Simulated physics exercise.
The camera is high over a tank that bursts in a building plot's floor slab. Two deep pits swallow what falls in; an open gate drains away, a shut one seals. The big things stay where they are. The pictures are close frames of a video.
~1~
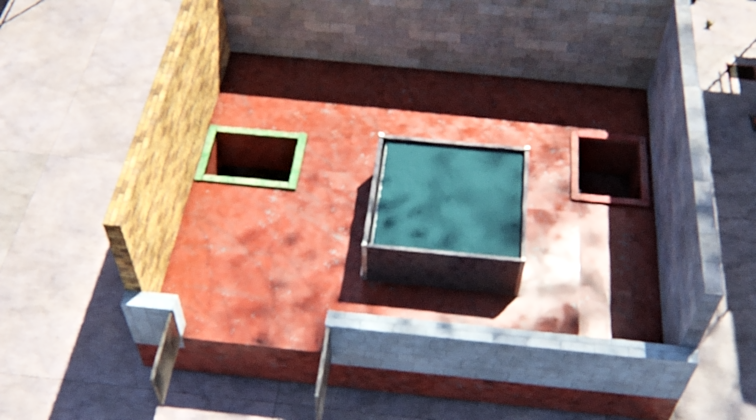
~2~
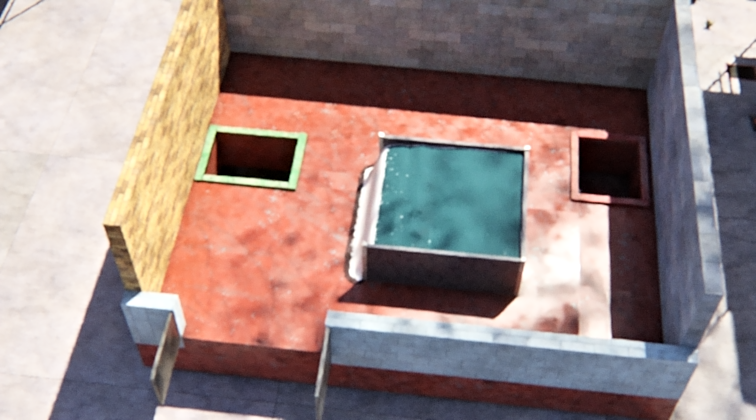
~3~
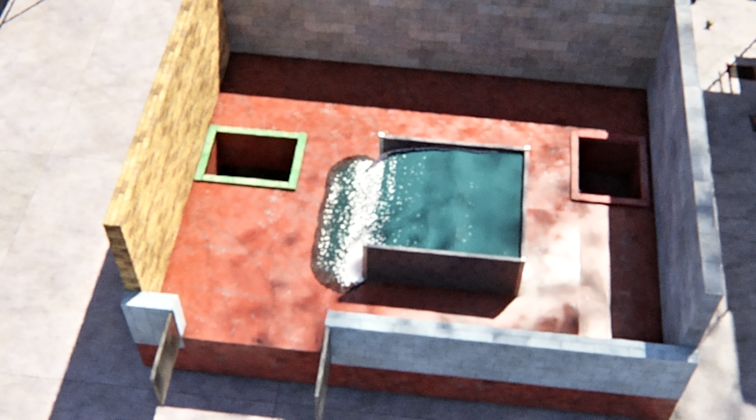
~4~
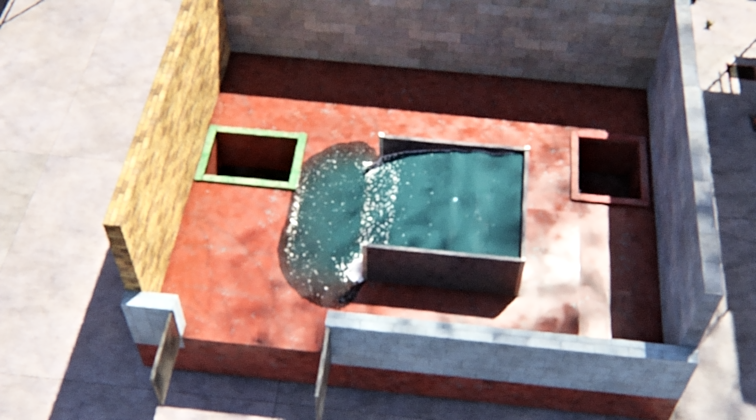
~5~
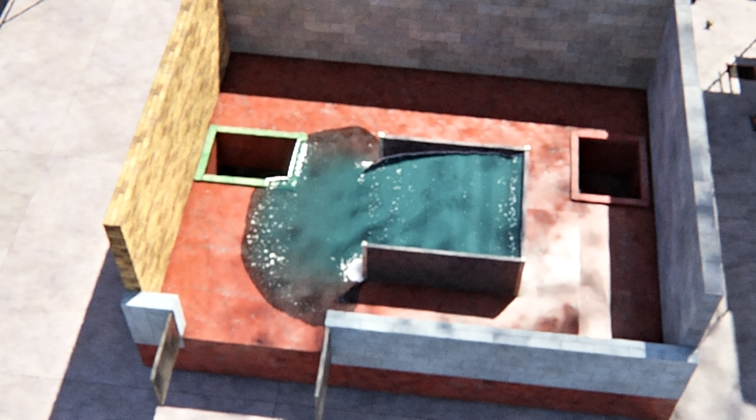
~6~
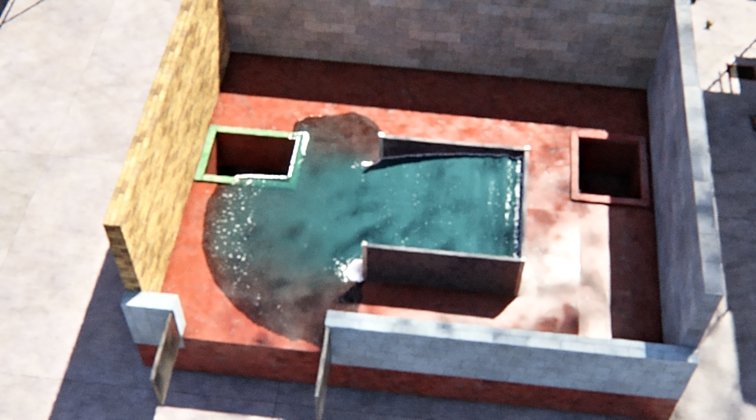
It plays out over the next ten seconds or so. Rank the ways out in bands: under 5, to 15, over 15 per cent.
The gate takes more than 15 %; the green pit takes more than 15 %; the red pit takes less than 5 %.
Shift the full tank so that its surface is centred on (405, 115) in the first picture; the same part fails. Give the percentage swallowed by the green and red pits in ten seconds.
Parts in a hundred: Green 50, red 6.
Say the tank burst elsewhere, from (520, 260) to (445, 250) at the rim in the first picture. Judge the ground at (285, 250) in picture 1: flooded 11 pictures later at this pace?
At that place: Wet.
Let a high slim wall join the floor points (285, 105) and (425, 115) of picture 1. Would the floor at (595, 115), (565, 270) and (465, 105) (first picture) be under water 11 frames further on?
In that order: Dry, no water, free of water.
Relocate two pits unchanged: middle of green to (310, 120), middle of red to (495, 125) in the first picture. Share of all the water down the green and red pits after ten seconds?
Roughly, in per cent: Green 14, red 6.
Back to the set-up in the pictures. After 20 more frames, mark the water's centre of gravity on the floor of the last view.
I would point to (307, 220).
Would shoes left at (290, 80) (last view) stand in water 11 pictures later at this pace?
Verdict: Flooded.
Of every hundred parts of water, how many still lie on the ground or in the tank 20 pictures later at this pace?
I make it 66 per cent.
A moment on, water covers 35 % of the floor; the gate 1 %, the green pit 5 %, the red pit 0 %.
Next, water covers 40 % of the floor; the gate 3 %, the green pit 13 %, the red pit 0 %.
Then, water covers 40 % of the floor; the gate 12 %, the green pit 22 %, the red pit 0 %.
Later, water covers 65 % of the floor; the gate 25 %, the green pit 28 %, the red pit 0 %.
In the end, water covers 85 % of the floor; the gate 34 %, the green pit 29 %, the red pit 0 %.
